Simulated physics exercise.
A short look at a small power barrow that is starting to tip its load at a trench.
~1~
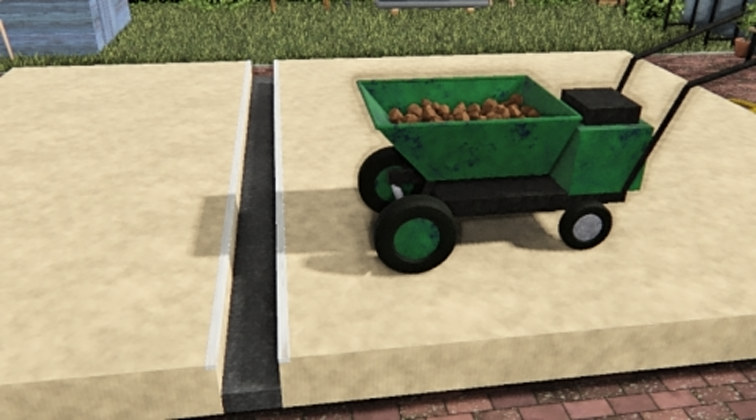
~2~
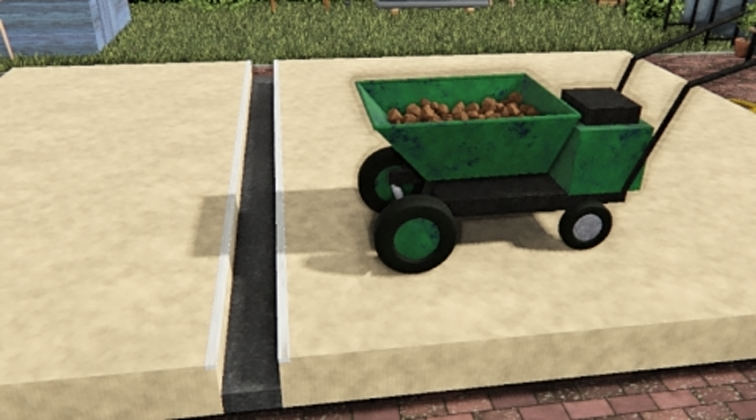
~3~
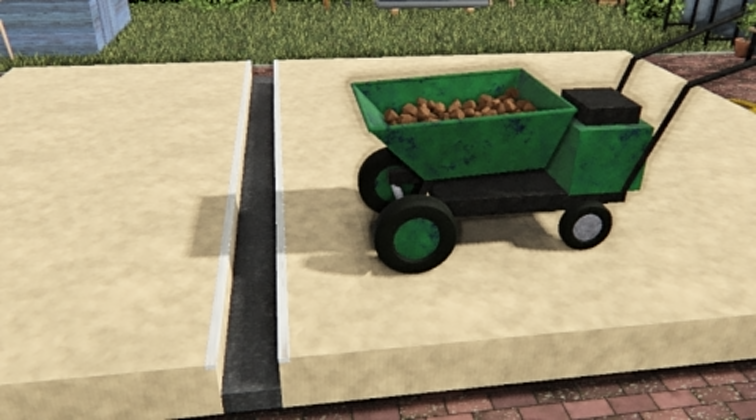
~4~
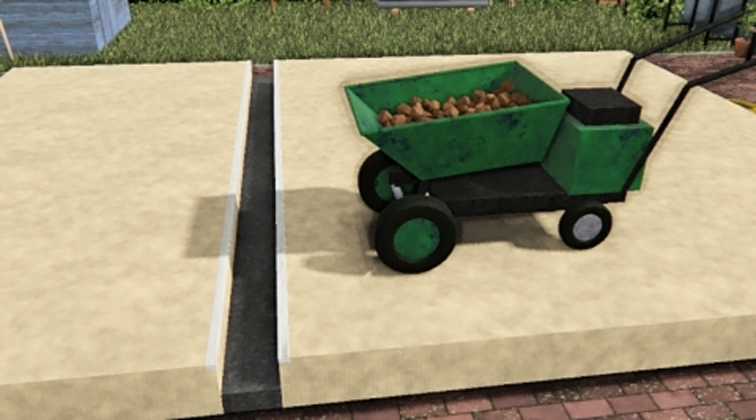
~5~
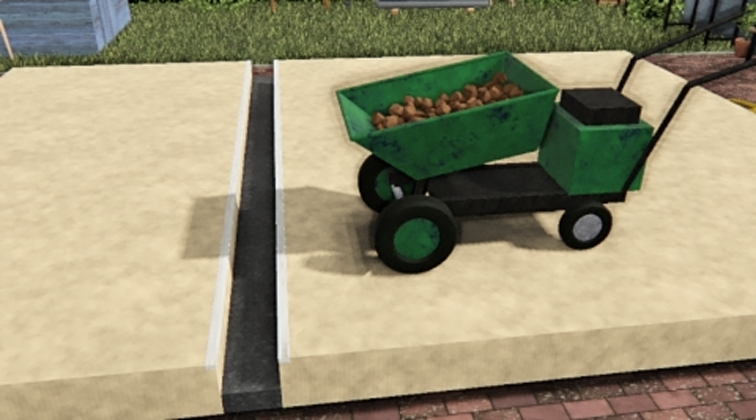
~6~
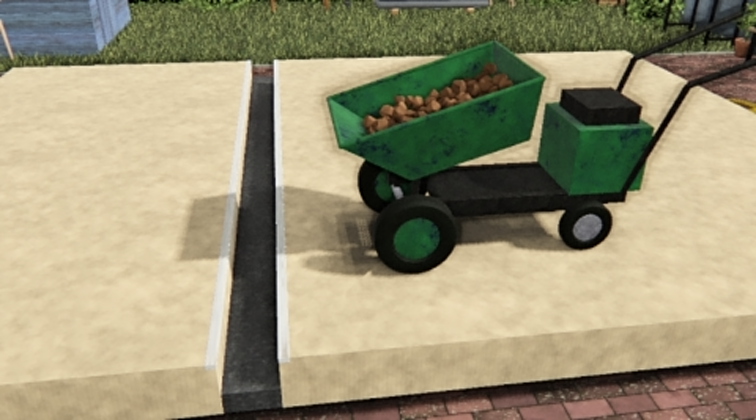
The green skip of a small power barrow tilts on its frame, seen from slightly above and to the side, on a pale sandy slab with grass behind and red brick paving in front. It holds brown clods, with black-tyred wheels below, handles at the right, and a narrow dark trench to the left. The skip's left lip lowers and its right end rises, while barrow and camera stay still.
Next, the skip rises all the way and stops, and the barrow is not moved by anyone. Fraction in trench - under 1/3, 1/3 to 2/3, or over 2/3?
Over 2/3.
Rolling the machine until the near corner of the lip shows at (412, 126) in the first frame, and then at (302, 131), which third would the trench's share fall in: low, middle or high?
One to two thirds; then under a third.
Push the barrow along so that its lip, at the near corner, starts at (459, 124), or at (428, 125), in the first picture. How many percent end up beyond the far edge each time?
0 % then 0 %.
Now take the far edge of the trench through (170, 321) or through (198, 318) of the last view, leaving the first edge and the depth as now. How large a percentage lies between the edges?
Roughly 90 % and 90 %.
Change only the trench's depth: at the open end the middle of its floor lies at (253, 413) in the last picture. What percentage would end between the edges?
About 90 per cent.
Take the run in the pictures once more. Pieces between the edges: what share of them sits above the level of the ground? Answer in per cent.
Estimate: Near 20 per cent.
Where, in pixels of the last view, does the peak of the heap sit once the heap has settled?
Around (259, 243).
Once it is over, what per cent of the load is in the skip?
Close to 5 per cent, give or take.
Soon, skip tipped steeply; all in the skip.
A while on, skip tipped right over; about two thirds in the skip; a stray few short of the trench; about a third in or heaped over the trench; a stray few beyond it; a stray few falling.
Towards the end, skip tipped right over; a small part in the skip; a small part short of the trench; most in or heaped over the trench; a small part beyond it.
Finally, skip tipped right over; a small part in the skip; a small part short of the trench; most in or heaped over the trench; a small part beyond it.
